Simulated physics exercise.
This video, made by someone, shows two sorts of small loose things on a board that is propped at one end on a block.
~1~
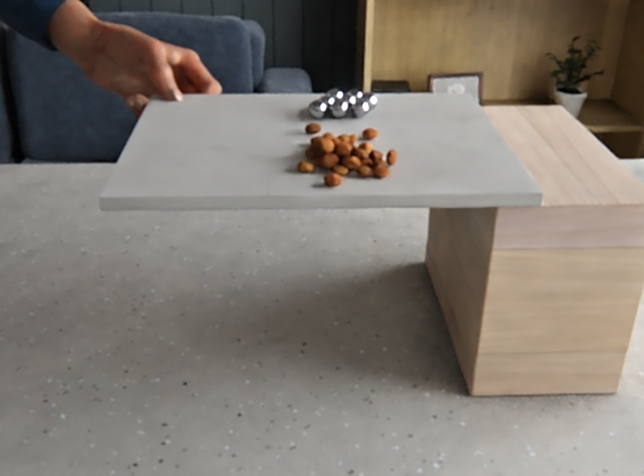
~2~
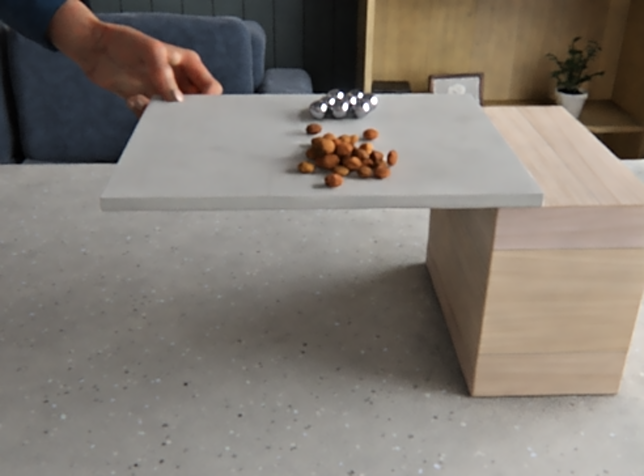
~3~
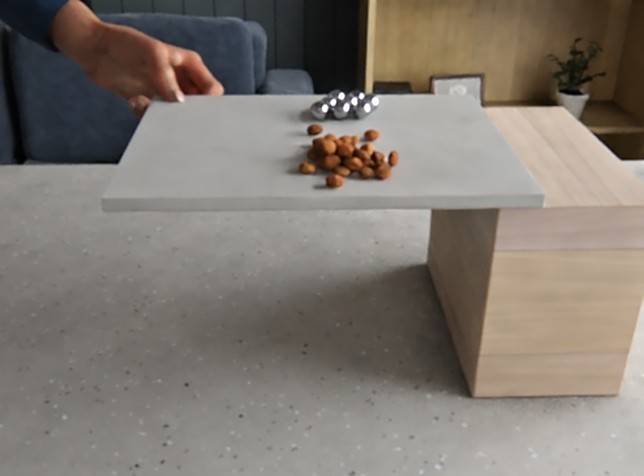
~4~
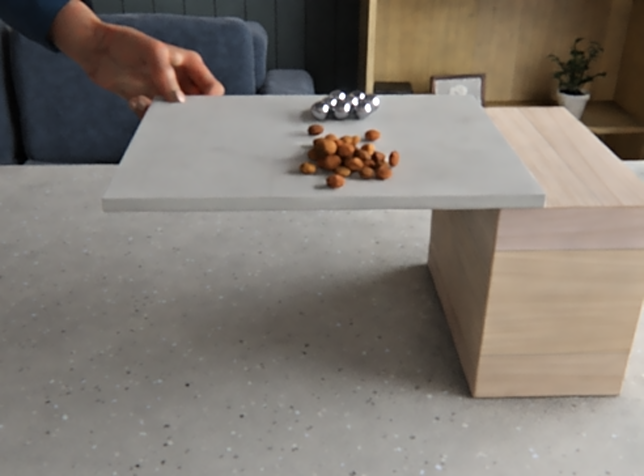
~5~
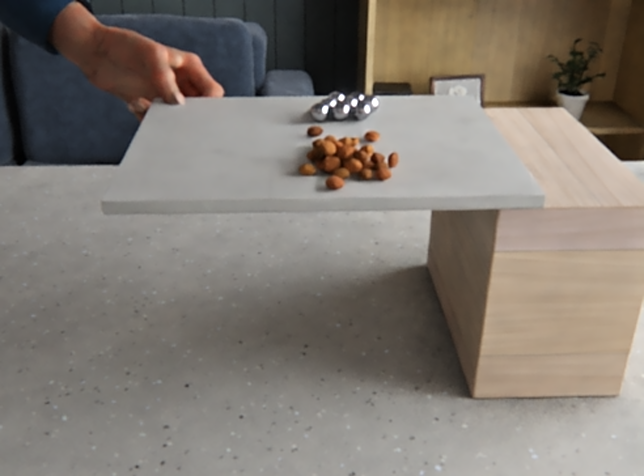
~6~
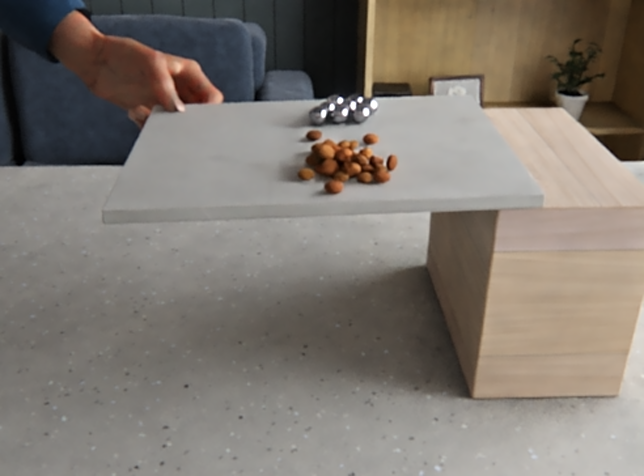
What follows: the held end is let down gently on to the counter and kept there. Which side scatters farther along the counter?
The farther one goes farther.
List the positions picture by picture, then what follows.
Held end of the board at (116, 198), level; block at (521, 238), tall, over half the board's length; front lot at (338, 158), some bits of cat kibble; back lot at (347, 103), a few steel balls, in the first picture.
Held end of the board at (117, 199), level; back lot at (348, 103), in the second picture.
Held end of the board at (118, 199), level; front lot at (340, 159), in the third picture.
Held end of the board at (119, 200), level; back lot at (349, 104), in the fourth picture.
Held end of the board at (118, 202), level; front lot at (340, 161), in the fifth picture.
Held end of the board at (119, 211), down by 2°; block at (522, 241); front lot at (339, 164), not moving; back lot at (347, 108), not moving, in the sixth picture.
Then, 0.52 s after the last picture, board sloping at 17°; front lot all still on the board; back lot all still on the board.
Then, 1.07 s after the last picture, board sloping at 34°; front lot nearly all still on the board; back lot mostly up to a board's length out.
Then, 1.73 s after the last picture, board resting at 39°; front lot mostly at the foot of the board; back lot mostly one to two board lengths out, about a quarter gone off the counter.
By the end, board resting at 39°; front lot mostly at the foot of the board; back lot mostly more than two board lengths out, about two thirds gone off the counter; the back lot has gone farther.
